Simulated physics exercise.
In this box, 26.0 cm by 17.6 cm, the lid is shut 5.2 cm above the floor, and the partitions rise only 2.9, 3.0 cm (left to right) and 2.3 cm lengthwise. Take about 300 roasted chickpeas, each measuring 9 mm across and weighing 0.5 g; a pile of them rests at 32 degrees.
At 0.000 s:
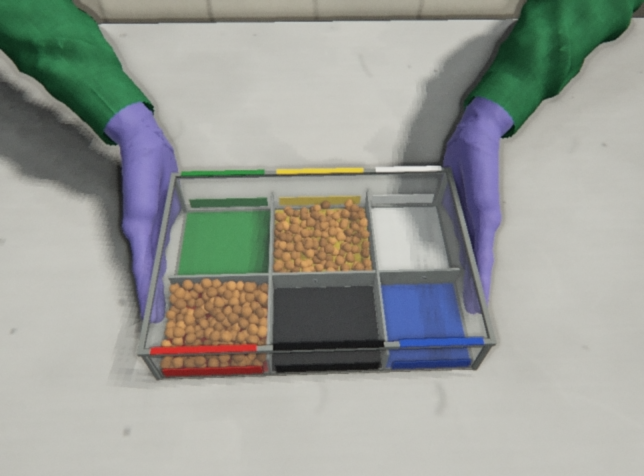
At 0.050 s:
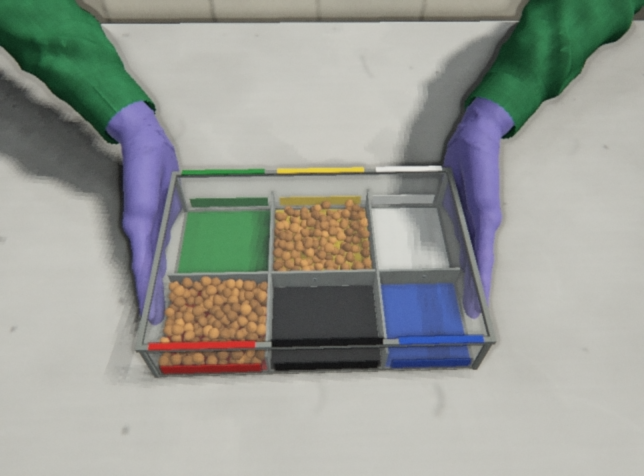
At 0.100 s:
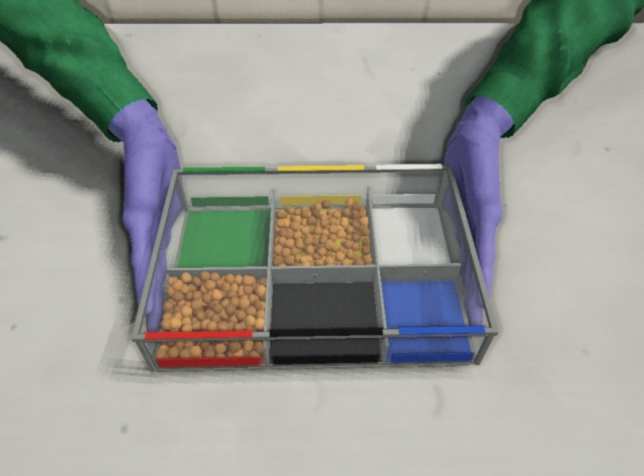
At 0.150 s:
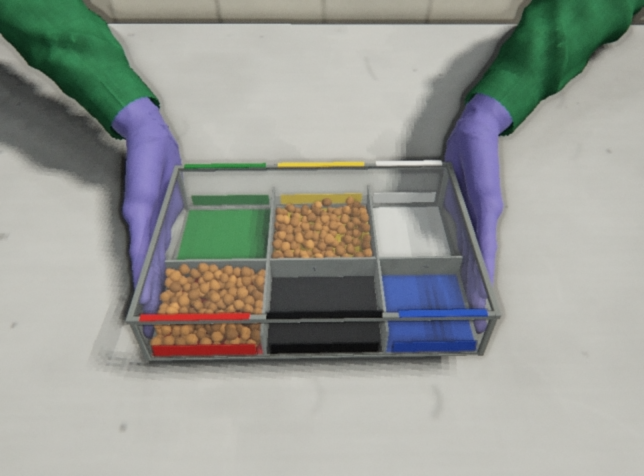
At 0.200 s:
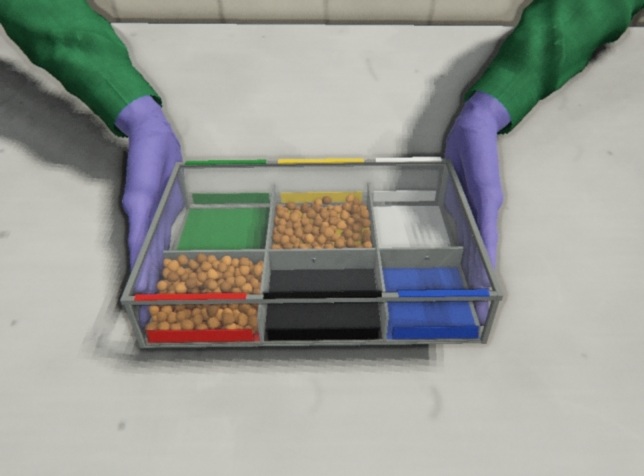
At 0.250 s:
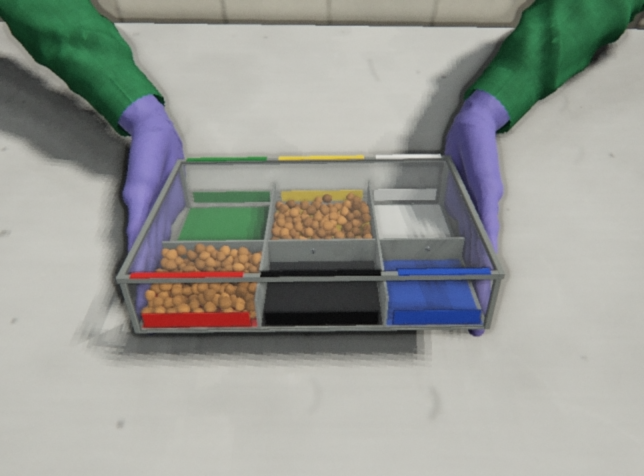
A clear, shallow box divided into six compartments sits between two purple-gloved hands with green sleeves, seen from above on a pale grey surface. Small round tan pieces fill the front-left red and back-middle yellow compartments, while the green, white, black and blue ones are empty. The hands steadily raise the front edge, tilting the box backward, as the pieces stay in their compartments and the camera remains still.
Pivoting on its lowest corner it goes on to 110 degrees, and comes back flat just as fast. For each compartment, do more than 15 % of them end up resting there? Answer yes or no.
Red compartment: No, blue compartment: No, green compartment: Yes, yellow compartment: Yes, white compartment: No, black compartment: No.
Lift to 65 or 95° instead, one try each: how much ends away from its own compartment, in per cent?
I'd expect close to 15 and then close to 50 per cent.
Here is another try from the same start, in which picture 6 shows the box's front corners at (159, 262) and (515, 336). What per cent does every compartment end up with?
Final shares: Red 0%, blue 25%, green 0%, yellow 10%, white 60%, black 5%.
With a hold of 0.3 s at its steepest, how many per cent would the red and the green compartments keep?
Then, in per cent: Red 0; green 55.
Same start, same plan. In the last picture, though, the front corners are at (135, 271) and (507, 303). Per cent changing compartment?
I'd say close to 65 in a hundred.
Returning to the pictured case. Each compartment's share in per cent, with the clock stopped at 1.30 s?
Red 10 %, blue 0 %, green 45 %, yellow 45 %, white 0 %, black 0 %.
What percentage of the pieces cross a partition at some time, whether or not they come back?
Something like 55 per cent of the pieces.
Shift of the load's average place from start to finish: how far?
Around 7.0 centimetres.
After 1.30 s, tilt 110 degrees; red 10 %, green 45 %, yellow 45 %.
After 2.00 s, tilt 49 degrees; green 55 %, yellow 45 %.
After 2.73 s, tilt 0 degrees; green 55 %, yellow 45 %.
At rest (3.3 s), red 0 %, blue 0 %, green 55 %, yellow 45 %, white 0 %, black 0 %.
